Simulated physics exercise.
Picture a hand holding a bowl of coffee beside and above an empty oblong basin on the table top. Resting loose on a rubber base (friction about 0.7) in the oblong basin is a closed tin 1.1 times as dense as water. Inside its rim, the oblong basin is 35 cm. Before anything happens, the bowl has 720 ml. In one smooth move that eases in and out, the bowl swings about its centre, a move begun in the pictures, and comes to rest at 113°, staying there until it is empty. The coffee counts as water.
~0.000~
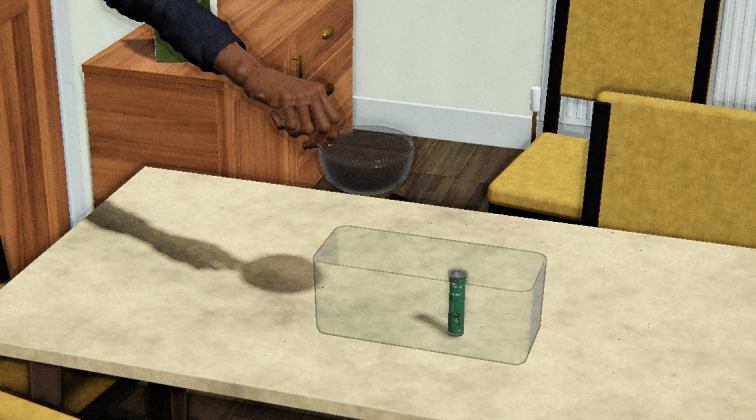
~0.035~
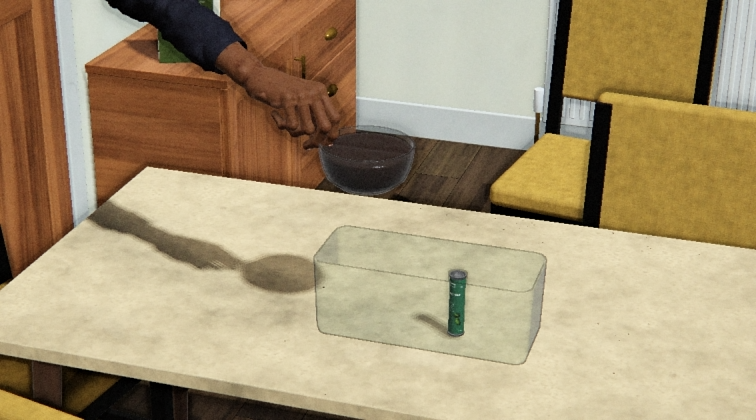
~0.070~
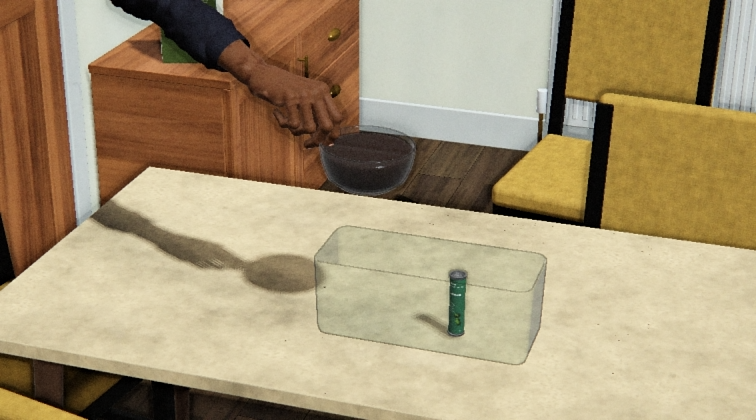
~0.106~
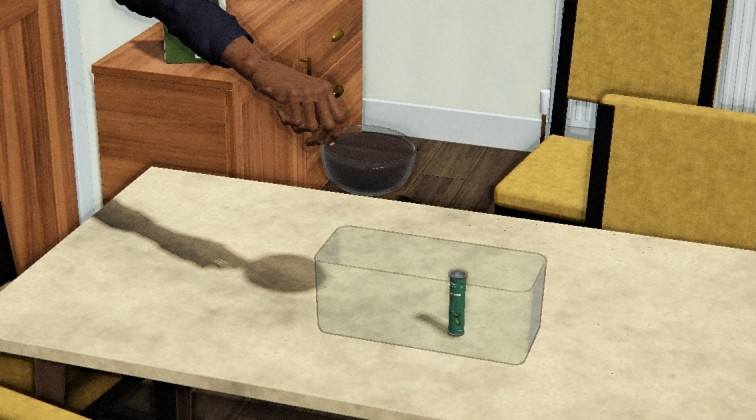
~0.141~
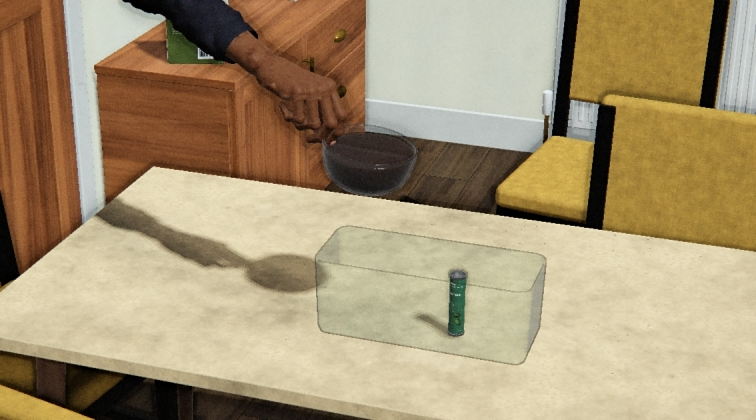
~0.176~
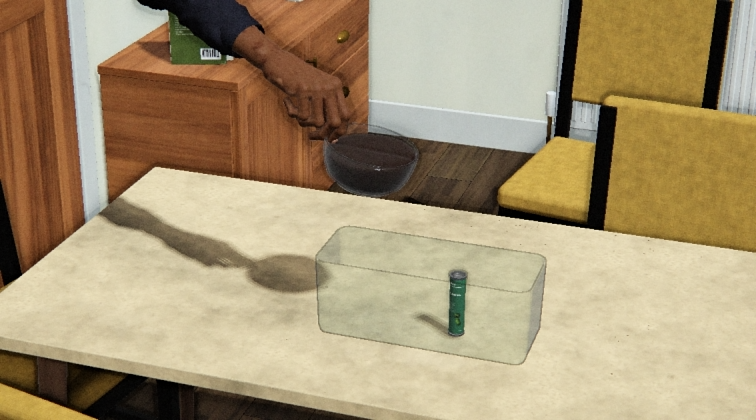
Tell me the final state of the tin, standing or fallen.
It's down.
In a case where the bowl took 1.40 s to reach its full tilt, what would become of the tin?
Holds steady.
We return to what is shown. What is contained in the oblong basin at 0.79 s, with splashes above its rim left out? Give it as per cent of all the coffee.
I'd put it at roughly 94 per cent.
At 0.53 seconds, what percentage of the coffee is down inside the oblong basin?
About 18%.
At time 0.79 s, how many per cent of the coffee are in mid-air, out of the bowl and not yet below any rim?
5 per cent, roughly.
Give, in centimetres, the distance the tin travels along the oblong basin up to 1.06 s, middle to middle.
Centre to centre, close to 3 cm.
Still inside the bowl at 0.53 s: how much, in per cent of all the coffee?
Close to 34 in a hundred.
Then, 0.53 s in, the tilt is 78° and 35 per cent is still to pour; the tin stands where it began.
Then, 0.79 s in, the tilt is 111° and 1 per cent is still to pour; the tin stands 1 cm from where it began.
Then, 1.06 s in, the tilt is 113° and 0 per cent is still to pour; the tin leans 17°.
Then, 1.35 s in, the tilt is 113° and 0 per cent is still to pour; the tin lies on its side.
Finally, the tin lies on its side.
